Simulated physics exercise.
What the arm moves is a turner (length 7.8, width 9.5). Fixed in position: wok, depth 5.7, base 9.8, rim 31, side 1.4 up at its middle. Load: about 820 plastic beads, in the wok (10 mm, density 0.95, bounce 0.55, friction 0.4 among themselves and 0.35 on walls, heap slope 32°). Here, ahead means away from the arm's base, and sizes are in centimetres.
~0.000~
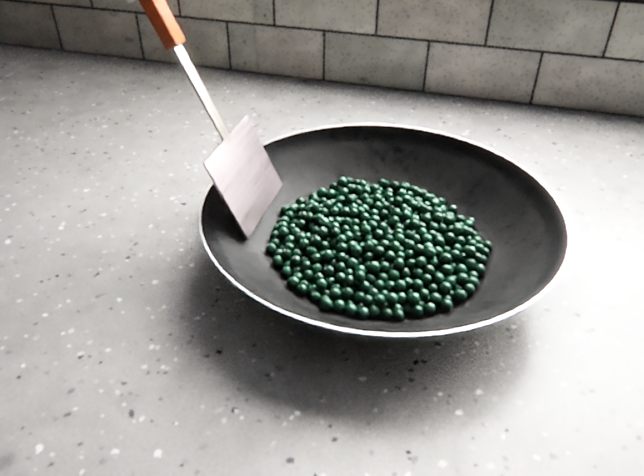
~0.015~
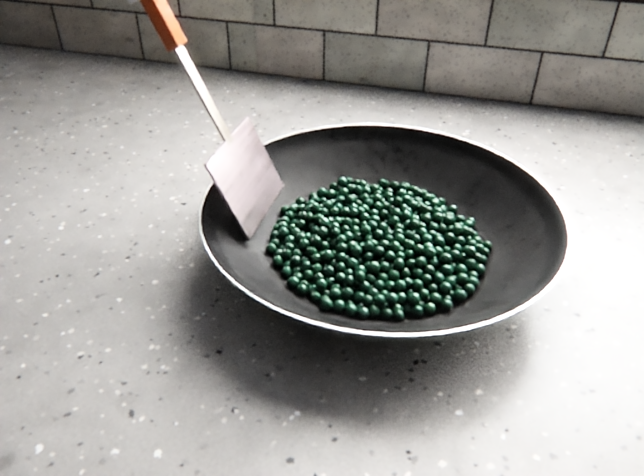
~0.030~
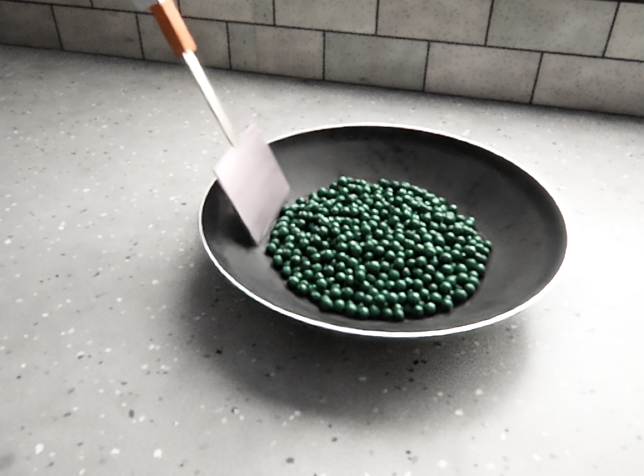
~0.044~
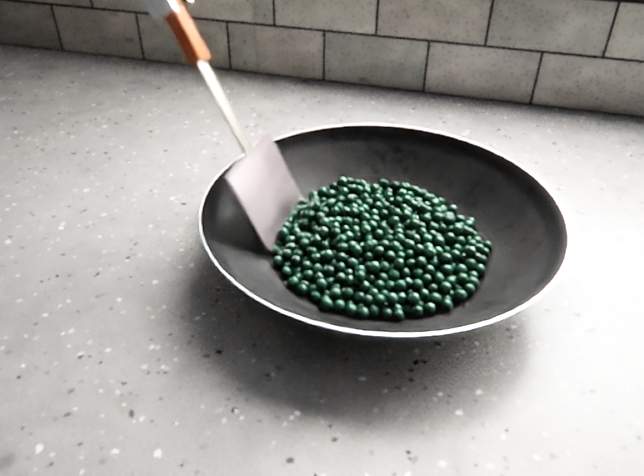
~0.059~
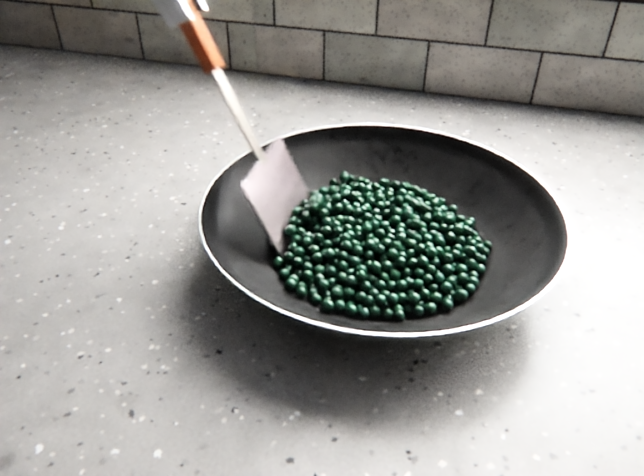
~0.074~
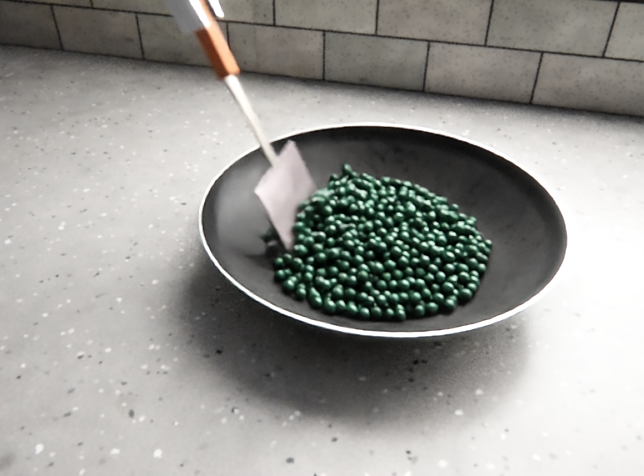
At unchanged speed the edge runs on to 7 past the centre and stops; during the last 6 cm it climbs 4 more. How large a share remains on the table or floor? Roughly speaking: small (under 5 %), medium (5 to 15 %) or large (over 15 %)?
Roughly, medium, from 5 to 15 %.
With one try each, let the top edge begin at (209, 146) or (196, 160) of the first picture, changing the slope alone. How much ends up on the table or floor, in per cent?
First try roughly 10 percent, second try roughly 10 percent.
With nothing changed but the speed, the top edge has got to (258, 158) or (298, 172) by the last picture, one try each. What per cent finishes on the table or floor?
Try one roughly 0 per cent; try two roughly 30 per cent.
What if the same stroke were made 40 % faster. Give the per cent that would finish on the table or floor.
20 per cent, roughly.
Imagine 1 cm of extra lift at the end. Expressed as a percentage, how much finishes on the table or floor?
I'd say close to 5 per cent.
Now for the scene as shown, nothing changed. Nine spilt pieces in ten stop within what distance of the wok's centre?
That's near 50 cm.
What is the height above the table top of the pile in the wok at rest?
Height at the end: Around 6.0 cm.
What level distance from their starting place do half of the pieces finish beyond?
Level distance of roughly 5 cm.
By 0.13 s, sloping 65°, highest piece 8 above the table; 819 in the wok.
By 0.19 s, sloping 65°, highest piece 10 above the table; 818 in the wok, 1 on the blade or in flight.
By 0.42 s, sloping 65°, highest piece 7 above the table; 750 in the wok, 50 on the table or floor, 19 on the blade or in flight.
By 1.47 s, sloping 65°, highest piece 6 above the table; 749 in the wok, 70 on the table or floor.
Final count, 749 in the wok, 70 on the table or floor. That is 9 % on the table or floor.
